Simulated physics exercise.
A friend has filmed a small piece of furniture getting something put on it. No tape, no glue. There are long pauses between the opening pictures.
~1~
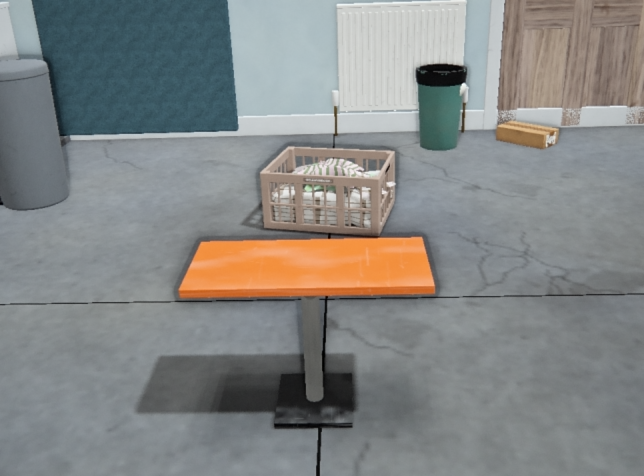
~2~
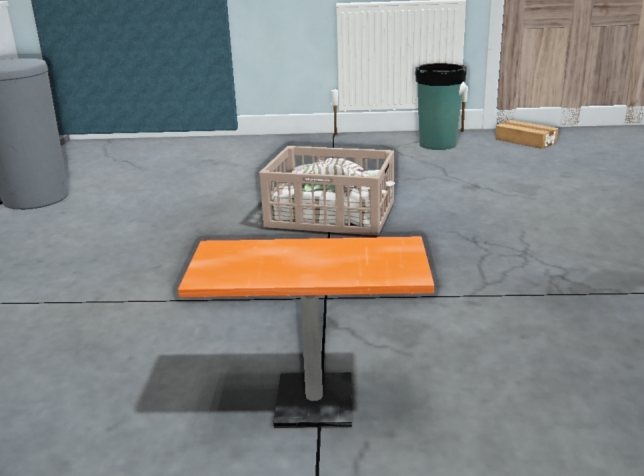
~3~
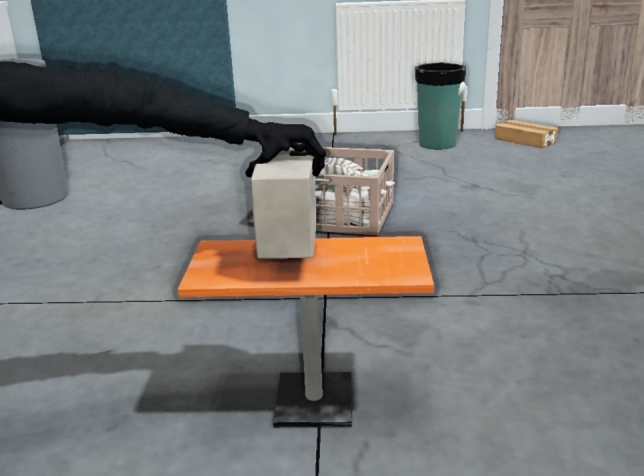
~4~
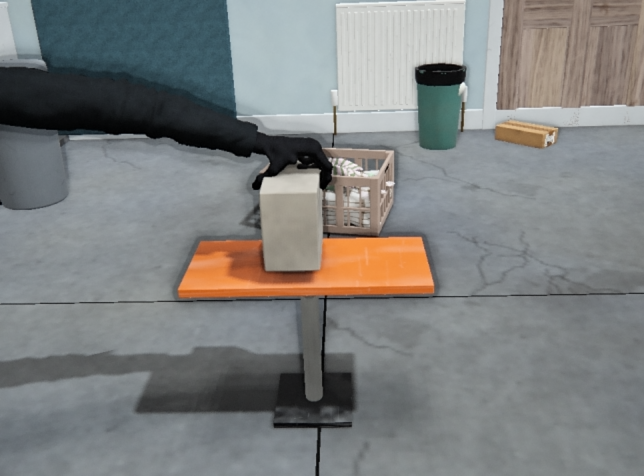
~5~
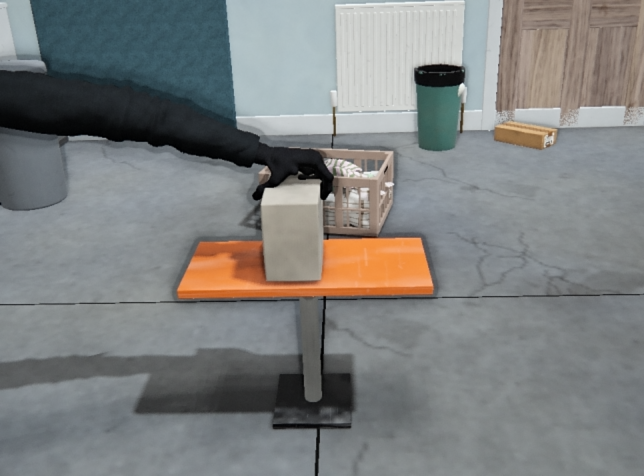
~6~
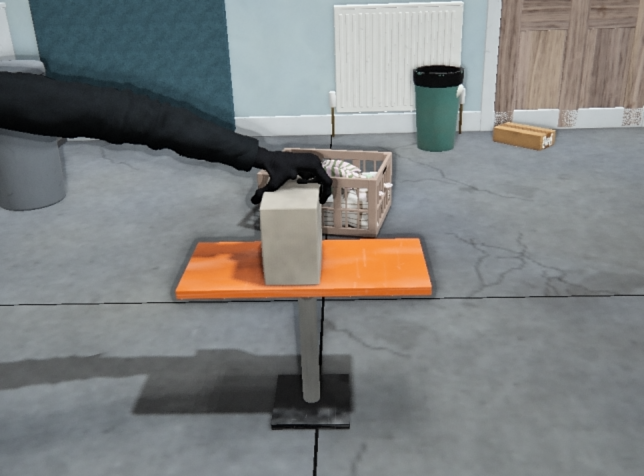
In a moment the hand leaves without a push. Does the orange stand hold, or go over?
In the end the orange stand stays flat on its feet.
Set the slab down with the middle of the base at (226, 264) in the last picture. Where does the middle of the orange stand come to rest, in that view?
Close to (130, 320).
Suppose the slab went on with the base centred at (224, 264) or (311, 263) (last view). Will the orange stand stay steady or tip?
The orange stand topples; stays flat on its feet.
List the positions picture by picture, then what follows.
In the first picture, orange stand (309, 266).
In the second picture, orange stand (308, 265).
In the third picture, still on the way; orange stand (308, 265); slab (287, 199).
In the fourth picture, still on the way; orange stand (308, 266); slab (294, 212).
In the fifth picture, still on the way; orange stand (307, 266); slab (295, 222).
In the sixth picture, in place, still held; orange stand (306, 267); slab (294, 226).
Then, 0.24 s on from there, orange stand at rest near (306, 267).
In the end, the orange stand keeps steady, near (305, 267).
